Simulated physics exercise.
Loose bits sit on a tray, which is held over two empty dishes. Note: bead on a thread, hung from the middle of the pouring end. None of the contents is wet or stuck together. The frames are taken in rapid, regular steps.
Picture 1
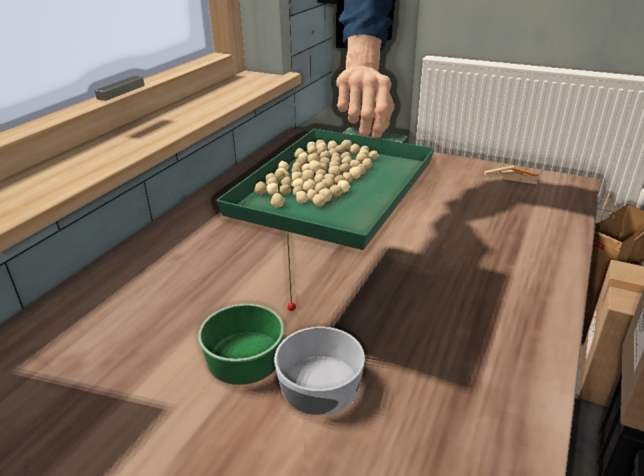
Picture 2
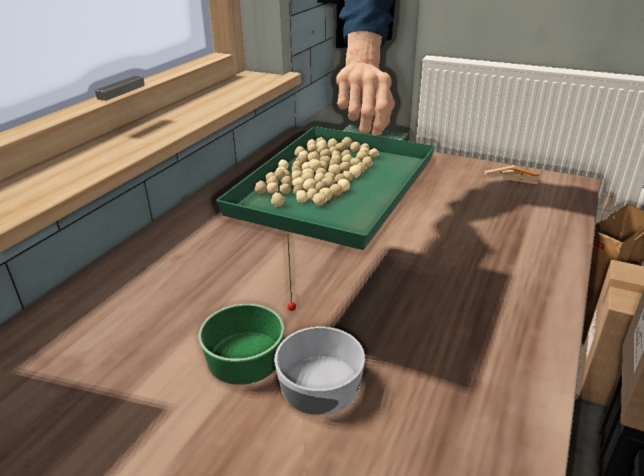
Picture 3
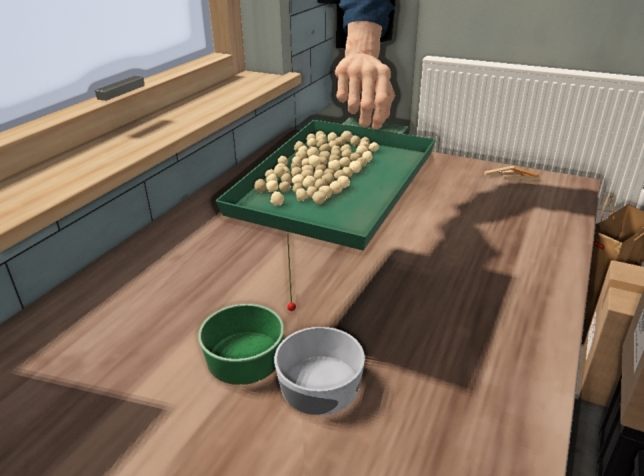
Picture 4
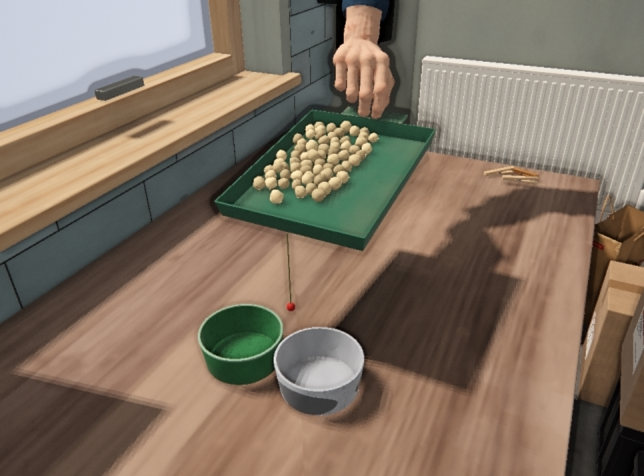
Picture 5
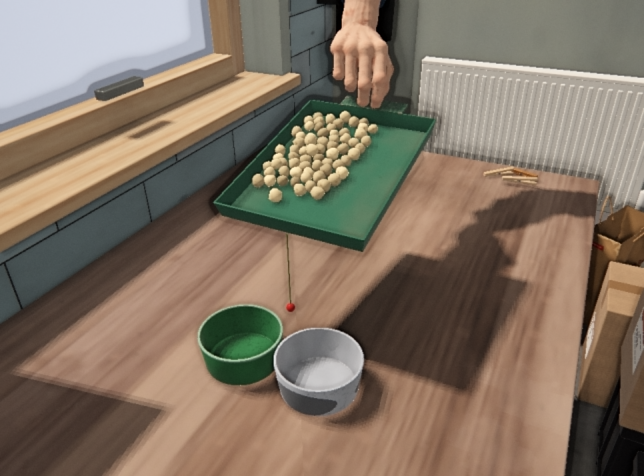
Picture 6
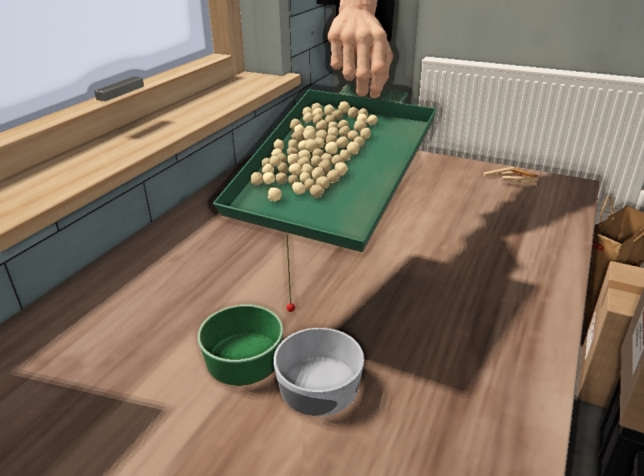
In the video, a hand holds the far end of a green tray of round, pale nuts above two empty dishes, one green and one grey, and gradually raises that end, tilting the tray toward the dishes.
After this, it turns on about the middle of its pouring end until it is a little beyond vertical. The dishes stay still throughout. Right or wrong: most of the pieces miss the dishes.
Wrong.
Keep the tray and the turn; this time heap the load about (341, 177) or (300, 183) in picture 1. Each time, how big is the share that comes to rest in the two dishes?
Estimate: 80 % first, 60 % second.
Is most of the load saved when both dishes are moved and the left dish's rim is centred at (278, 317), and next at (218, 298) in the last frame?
Result - try one, below the halfway mark; try two, below the halfway mark.
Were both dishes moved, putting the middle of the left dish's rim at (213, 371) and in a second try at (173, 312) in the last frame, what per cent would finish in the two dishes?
Near 40 % and 50 %.
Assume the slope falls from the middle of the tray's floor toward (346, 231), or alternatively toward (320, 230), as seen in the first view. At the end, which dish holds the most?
The first try favours the dish to the right; the second favours the dish to the right.
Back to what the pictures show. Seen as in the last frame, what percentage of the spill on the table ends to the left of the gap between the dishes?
Left share: Close to 80 %.
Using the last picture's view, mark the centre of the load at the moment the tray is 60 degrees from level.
The centre of the load shows up near (284, 193) in the last view.
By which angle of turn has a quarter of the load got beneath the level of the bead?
It has tipped about 110 degrees.
Soon, tray tipped steeply; nearly all on the tray; a stray few in the left dish.
A while on, tray tipped right over; nearly all on the tray; a stray few in the right dish; a stray few in the left dish.
Towards the end, tray tipped past a quarter turn; about a third in the right dish; about half in the left dish; about a quarter outside both.
Finally, tray tipped past a quarter turn; about a third in the right dish; about half in the left dish; about a quarter outside both.
